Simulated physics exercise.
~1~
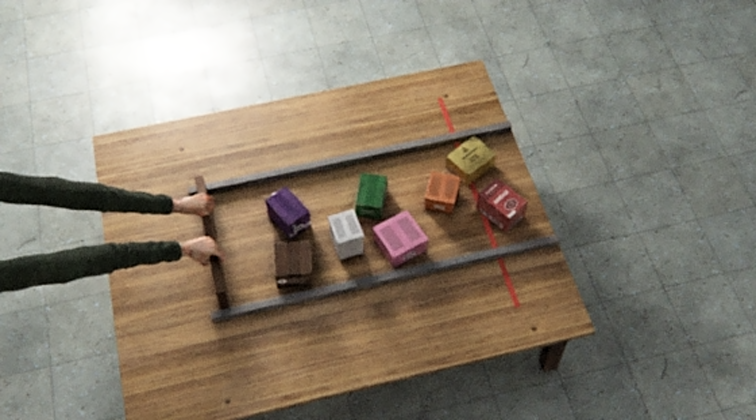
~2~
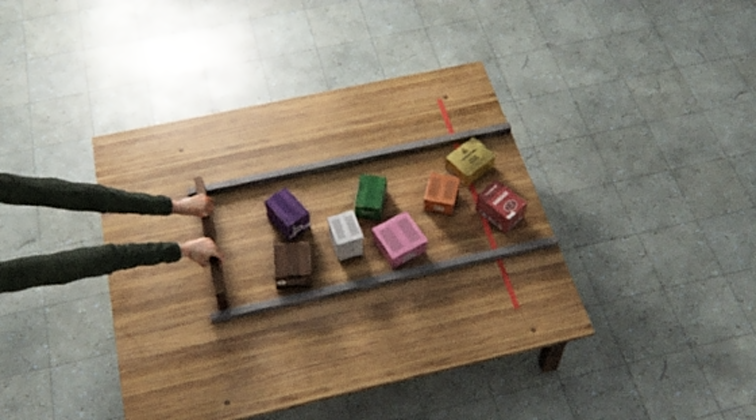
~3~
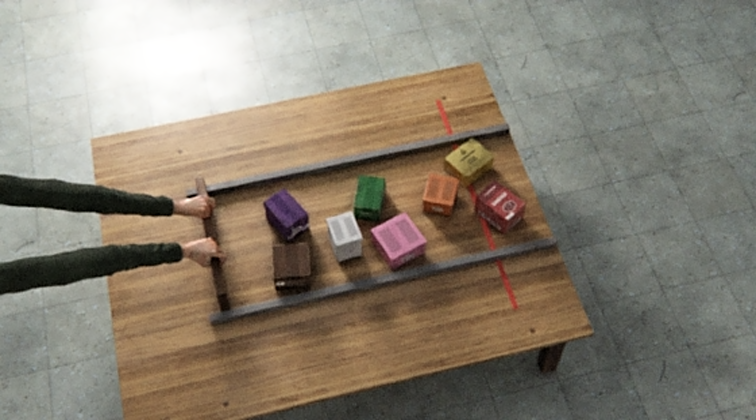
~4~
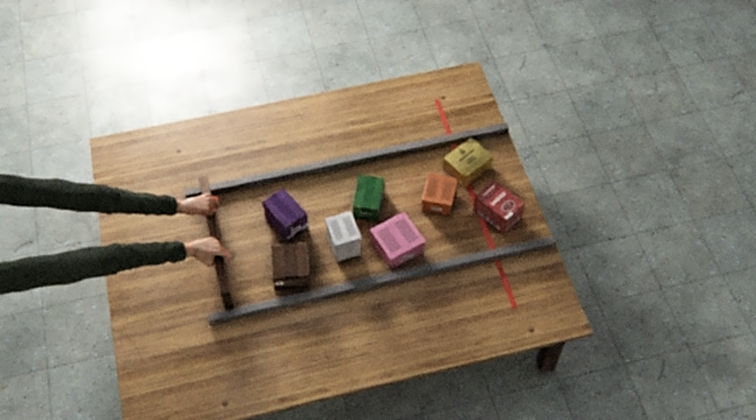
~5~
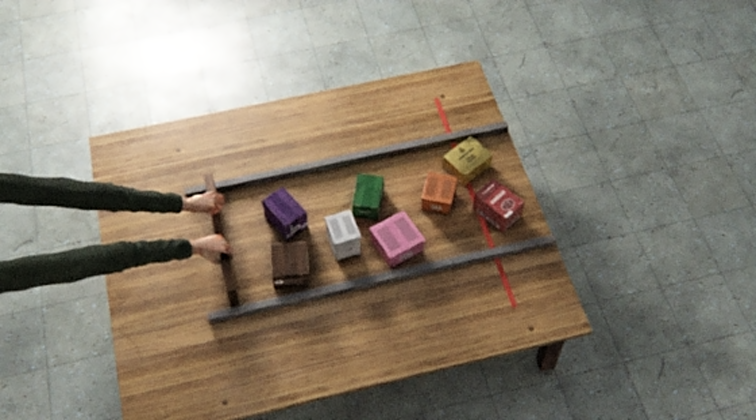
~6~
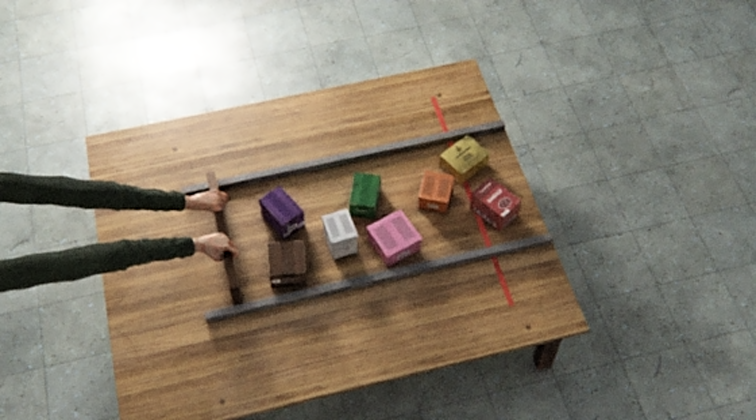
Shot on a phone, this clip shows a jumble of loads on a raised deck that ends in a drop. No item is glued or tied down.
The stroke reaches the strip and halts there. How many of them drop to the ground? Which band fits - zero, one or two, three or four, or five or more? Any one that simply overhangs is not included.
In the end, the drop-off count sits at three or a four.
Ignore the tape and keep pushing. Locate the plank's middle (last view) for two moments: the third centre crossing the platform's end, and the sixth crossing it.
I'd put it close to (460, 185) and later close to (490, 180).
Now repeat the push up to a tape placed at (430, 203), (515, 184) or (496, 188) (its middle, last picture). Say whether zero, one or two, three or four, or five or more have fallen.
One after the other, the answers are not one; five or over; at least five.
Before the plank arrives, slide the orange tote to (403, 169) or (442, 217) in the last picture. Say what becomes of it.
The orange tote ends up below at the first spot and ends up below at the second.
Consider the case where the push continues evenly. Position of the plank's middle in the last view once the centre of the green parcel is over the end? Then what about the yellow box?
I'd put it close to (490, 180), and close to (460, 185) for the other one.
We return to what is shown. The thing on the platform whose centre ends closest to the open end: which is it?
The white tote, that one.
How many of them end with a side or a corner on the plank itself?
At rest, 2 are in contact.
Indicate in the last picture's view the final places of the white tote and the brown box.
The white tote ends at (524, 194) and the brown box at (499, 214).
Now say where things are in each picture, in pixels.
Red box (501, 205); yellow box (471, 161); orange tote (442, 193); plank (212, 242); tape (476, 195), in the first picture.
Yellow box (470, 162); green parcel (371, 197), in the second picture.
Orange tote (441, 195); plank (213, 243), in the third picture.
Red box (499, 207); purple parcel (286, 215), in the fourth picture.
Yellow box (467, 161); pink tote (397, 240), in the fifth picture.
Red box (495, 204); yellow box (464, 160); orange tote (436, 192); plank (224, 238); tape (470, 194), in the sixth picture.
A little later, none off yet; red box at rest near (495, 204); yellow box at rest near (464, 160); orange tote at rest near (436, 192).
Next, none off yet; red box shifted about its own width near (527, 187); yellow box shifted about its own width near (483, 149); orange tote shifted well along near (489, 179).
When it is over, the number that fall off is three or four; down, pink tote, orange tote, yellow box and red box.
